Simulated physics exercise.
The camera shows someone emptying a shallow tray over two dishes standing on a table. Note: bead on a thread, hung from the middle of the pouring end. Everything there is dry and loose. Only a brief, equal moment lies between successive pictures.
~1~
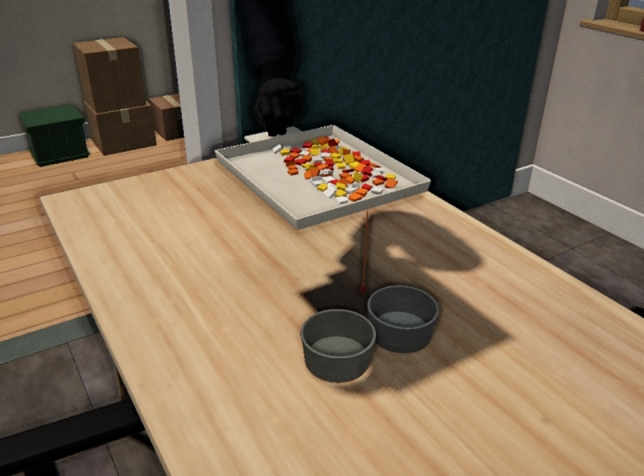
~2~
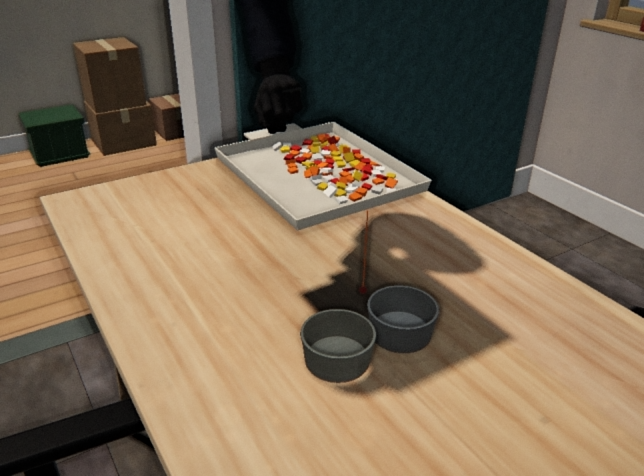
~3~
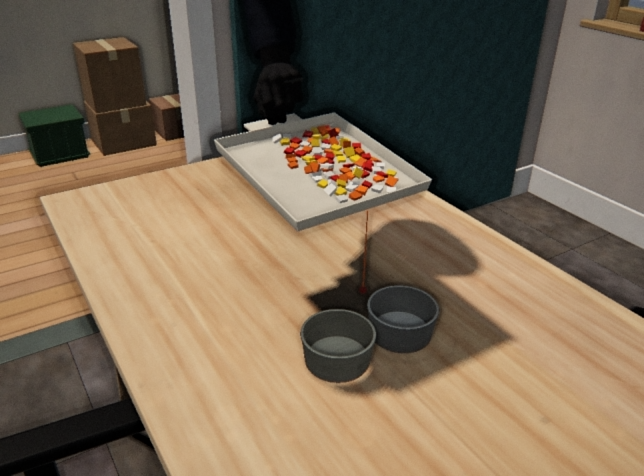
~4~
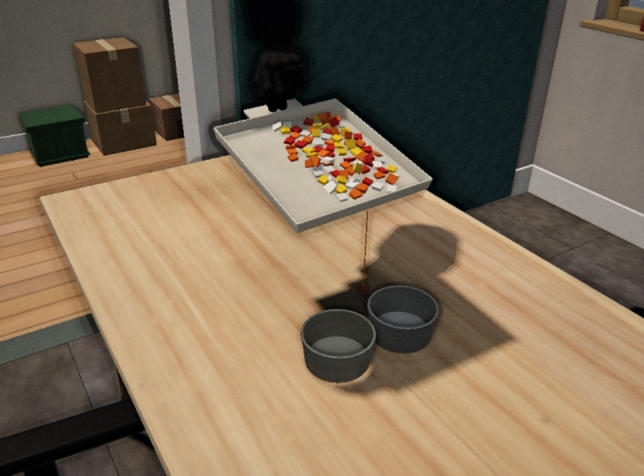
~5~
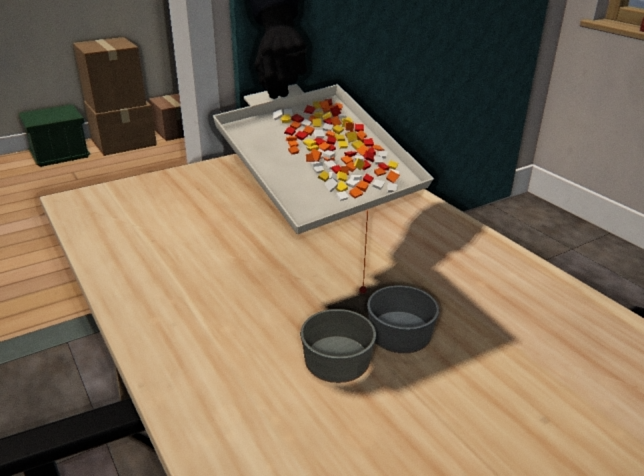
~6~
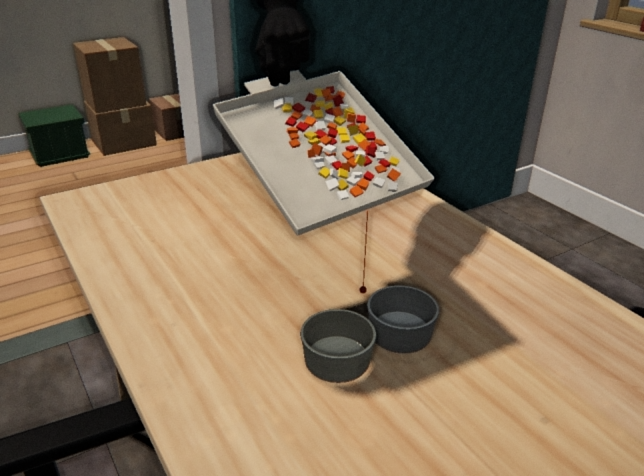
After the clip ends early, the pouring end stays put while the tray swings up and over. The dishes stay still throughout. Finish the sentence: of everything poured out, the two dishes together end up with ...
They end up with the majority of it.
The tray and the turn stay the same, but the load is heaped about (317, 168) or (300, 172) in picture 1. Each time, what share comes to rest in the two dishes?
The first start gives 80 percent and the second 70 percent.
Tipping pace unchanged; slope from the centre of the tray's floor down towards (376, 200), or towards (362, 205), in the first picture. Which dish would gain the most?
Outcome by order - one: Right side; two: Right side.
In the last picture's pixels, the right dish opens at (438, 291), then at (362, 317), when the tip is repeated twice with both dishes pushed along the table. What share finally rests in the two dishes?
In the first position around 40 percent, in the second around 60 percent.
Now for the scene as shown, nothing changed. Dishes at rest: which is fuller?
The fuller one is the left side.
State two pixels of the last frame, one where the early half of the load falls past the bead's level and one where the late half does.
The first part passes (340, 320); everything after passes (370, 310).
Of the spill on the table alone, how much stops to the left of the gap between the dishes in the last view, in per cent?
It works out at some 30 percent.
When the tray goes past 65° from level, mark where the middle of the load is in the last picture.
The load is centred around (362, 192).
Soon after the last picture, tray tipped steeply; nearly all on the tray; a stray few in the air.
A little later, tray tipped past a quarter turn; about half on the tray; about a quarter in the left dish; a small part in the right dish; a small part outside both; a small part in the air.
Later still, tray tipped past a quarter turn; about half in the left dish; about a quarter in the right dish; about a quarter outside both.
At rest, tray tipped past a quarter turn; about half in the left dish; about a quarter in the right dish; about a quarter outside both.
